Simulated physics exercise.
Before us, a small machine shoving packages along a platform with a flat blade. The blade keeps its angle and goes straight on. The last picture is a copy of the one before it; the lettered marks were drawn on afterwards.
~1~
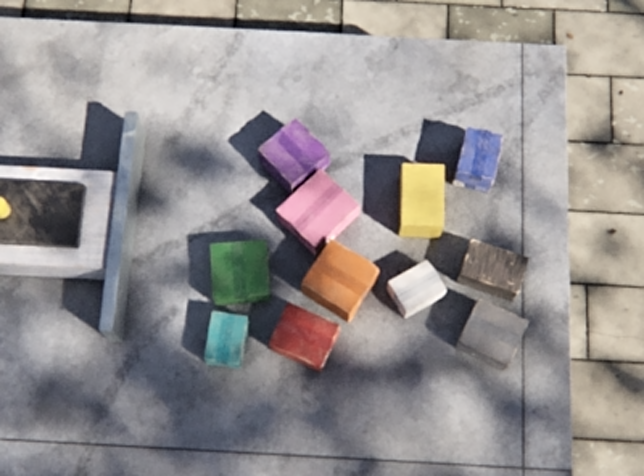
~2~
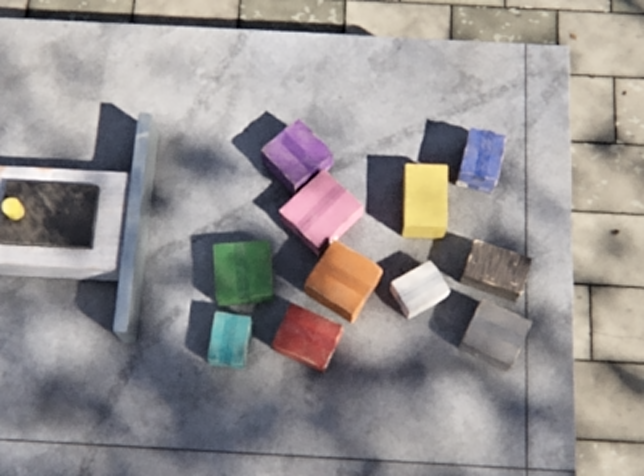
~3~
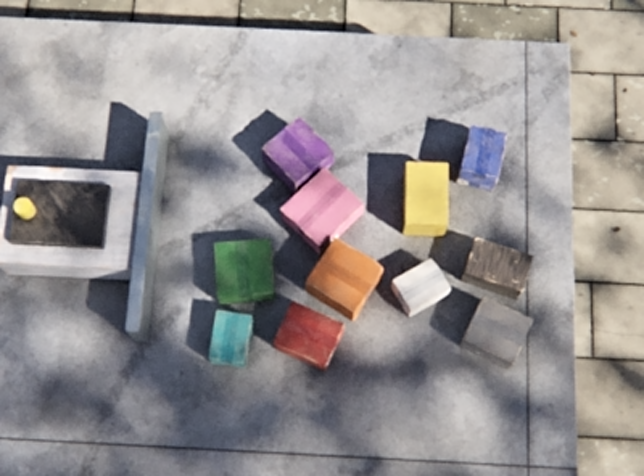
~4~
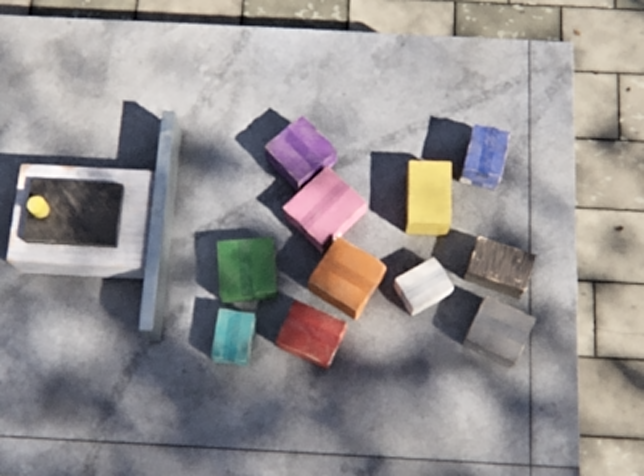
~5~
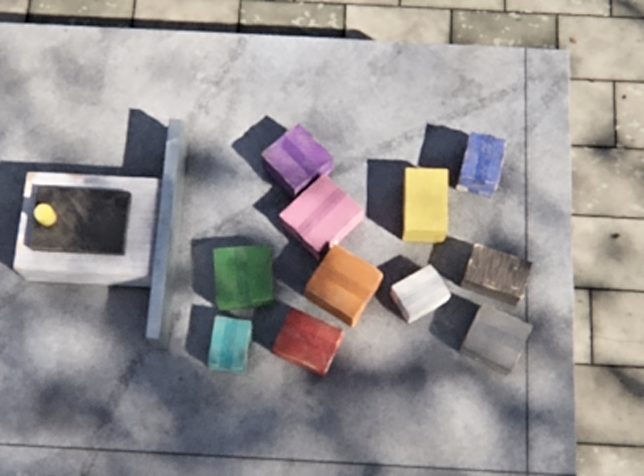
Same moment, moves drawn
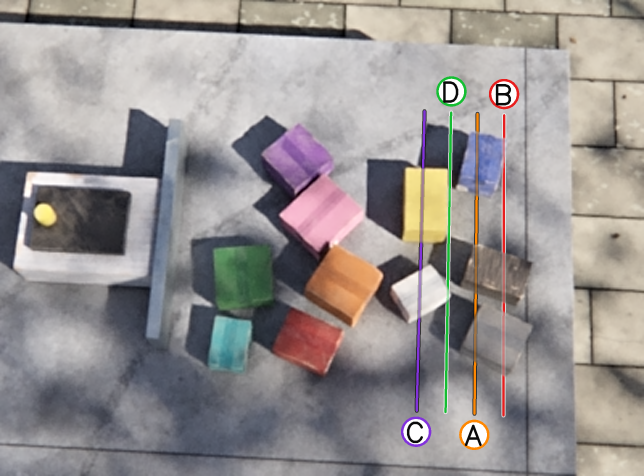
A small machine with a flat blade moves right across a grey platform toward scattered colourful boxes.
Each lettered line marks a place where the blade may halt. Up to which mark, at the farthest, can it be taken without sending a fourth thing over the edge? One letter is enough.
At A, and not beyond.
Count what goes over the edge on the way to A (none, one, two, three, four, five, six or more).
By then, three.
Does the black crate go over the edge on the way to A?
Yes.
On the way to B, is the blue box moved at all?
By then, yes.
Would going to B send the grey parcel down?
By then, yes.
On the marked copy, A at (476, 257); B at (504, 259); C at (421, 254); D at (448, 256).
Taking A. A third of the way, robot (200, 227); turquoise parcel (295, 354); white parcel (427, 294).
Two thirds of the way, robot (312, 232); black crate (561, 264); white parcel (529, 310).
When it is over, robot (401, 237); grey parcel over the edge; black crate over the edge; three fallen.
As for the rest, B drops six; C is within the limit but short; D is within the limit but short.
